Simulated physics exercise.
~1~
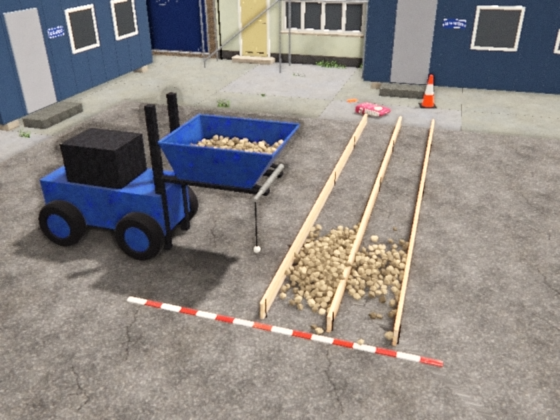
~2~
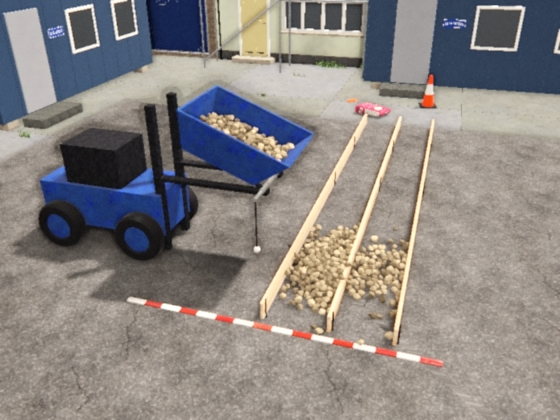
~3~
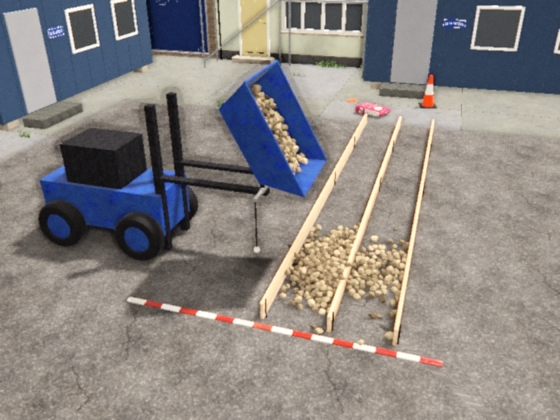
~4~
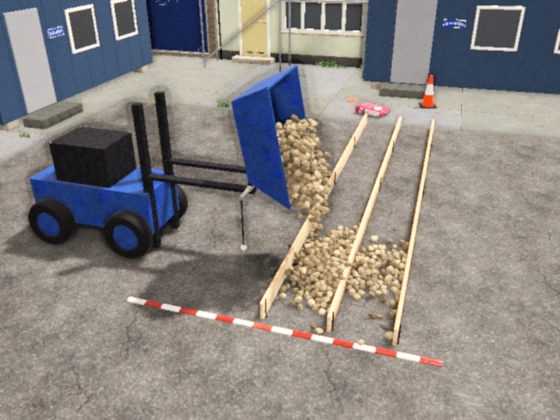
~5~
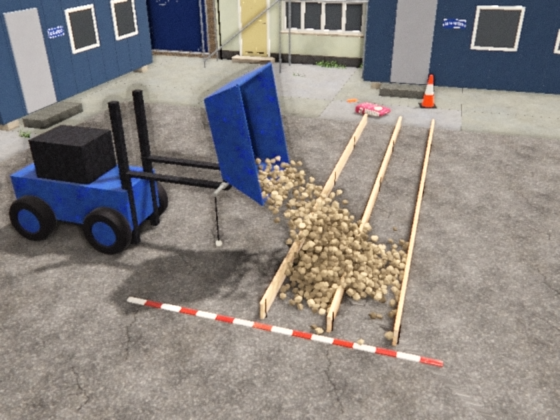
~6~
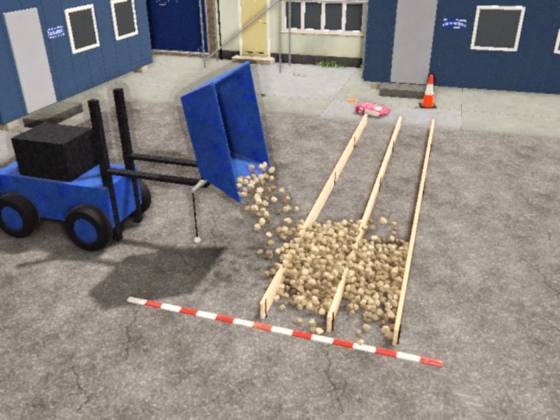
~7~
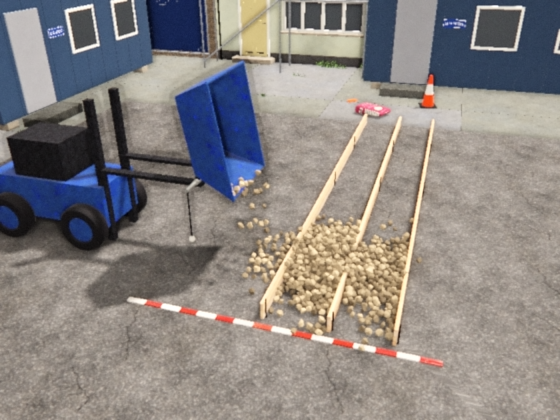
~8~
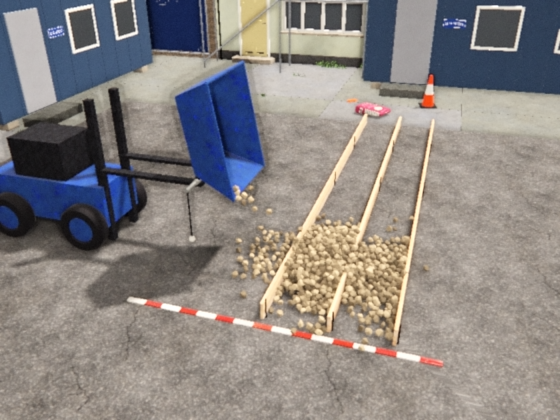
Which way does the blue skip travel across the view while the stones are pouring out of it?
The skip moves to the left, carried by the truck as it backs away from the boards.
Blue fork truck tipping its skip, spilling stones over a heap among wooden boards, backing left and stopping with skip emptied.
